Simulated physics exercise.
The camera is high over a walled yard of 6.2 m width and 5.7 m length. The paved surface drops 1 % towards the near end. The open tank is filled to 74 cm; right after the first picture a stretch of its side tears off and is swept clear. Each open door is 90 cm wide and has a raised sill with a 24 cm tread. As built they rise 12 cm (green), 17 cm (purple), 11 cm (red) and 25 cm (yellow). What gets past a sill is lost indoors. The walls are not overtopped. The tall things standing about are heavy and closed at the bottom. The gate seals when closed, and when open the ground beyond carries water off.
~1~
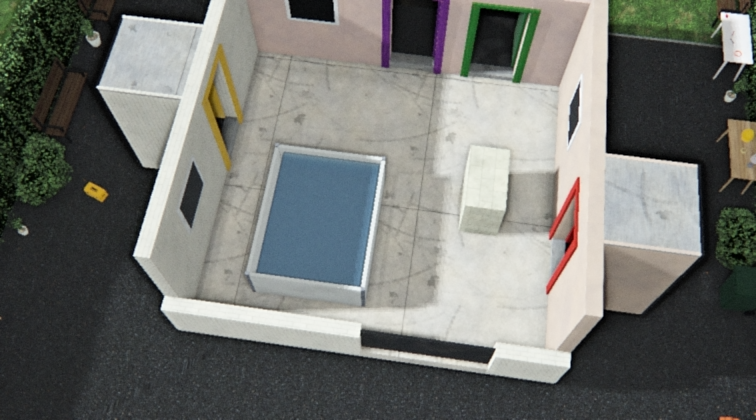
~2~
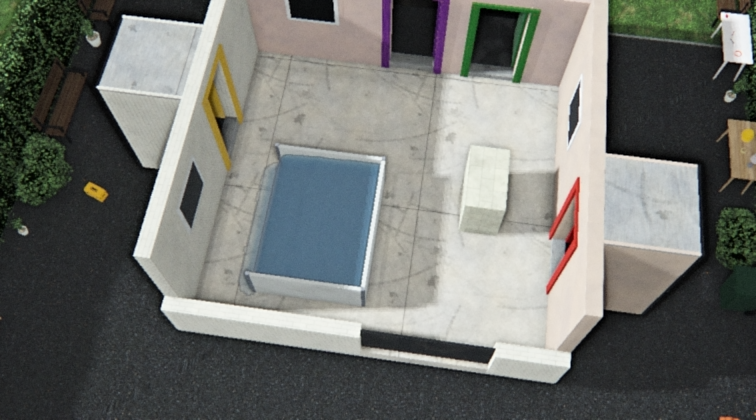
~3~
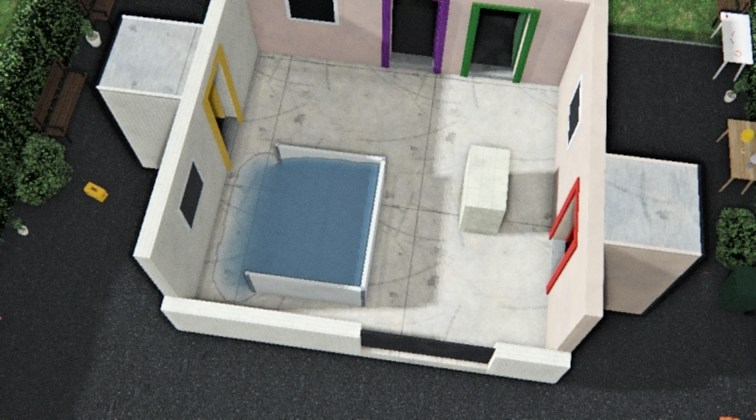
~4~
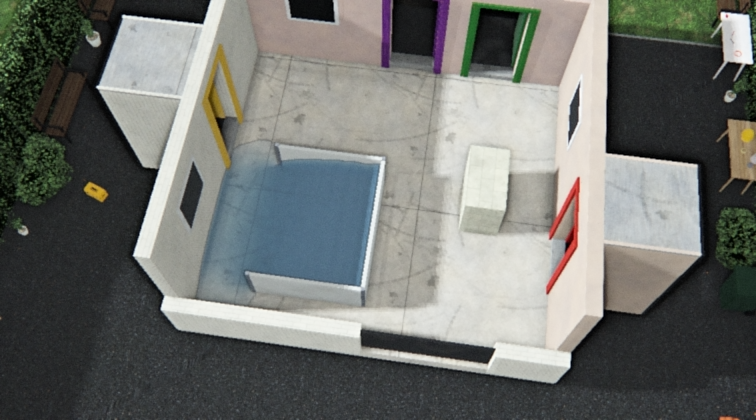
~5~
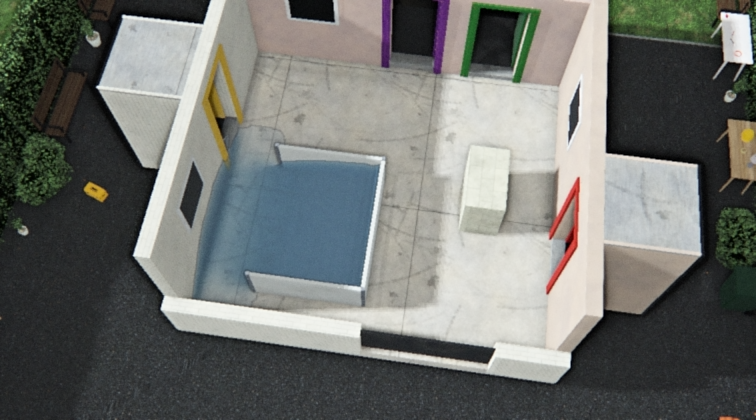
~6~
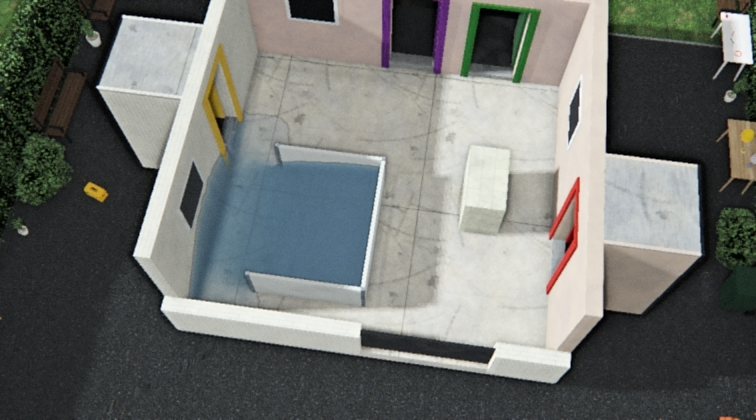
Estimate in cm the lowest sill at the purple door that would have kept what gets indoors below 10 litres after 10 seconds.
Some 5 cm above the ground.
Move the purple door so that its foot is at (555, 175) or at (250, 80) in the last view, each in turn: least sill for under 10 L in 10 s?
Roughly 13.5 and 19 cm.
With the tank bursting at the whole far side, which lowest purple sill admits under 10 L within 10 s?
Some 29 cm.
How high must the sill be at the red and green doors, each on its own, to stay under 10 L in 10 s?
Roughly 12.0 cm at red and 11.0 cm at green.
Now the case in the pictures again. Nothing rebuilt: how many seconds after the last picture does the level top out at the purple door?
Around 2.4 s.
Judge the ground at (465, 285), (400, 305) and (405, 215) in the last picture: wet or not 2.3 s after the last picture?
In that order: Under water, wet, not reached.
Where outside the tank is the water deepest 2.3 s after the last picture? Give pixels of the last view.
At about (541, 363).
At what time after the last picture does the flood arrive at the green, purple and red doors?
Arrival: Green 2.2 s, purple 1.6 s, red 2.6 s.
Then, 0.7 s after the last picture water covers 20 % of the floor, deepest (68 cm) near (192, 313); it has not reached the purple door.
Then, 2.3 s after the last picture water covers 50 % of the floor, deepest (44 cm) near (541, 363); 9 cm at the purple door, 0 litres in over its 17 cm sill.
Then, 9.3 s after the last picture water covers 100 % of the floor, deepest (19 cm) near (488, 355); 7 cm at the purple door, 0 litres in over its 17 cm sill.
At the purple door as built, the water peaked near 9 cm, 2.3 s after the last picture.
With a sill of 4 cm, 21 litres would have come in within the 10 s; with 6.5 cm, 4 litres. So under 10 litres takes about 5 cm.
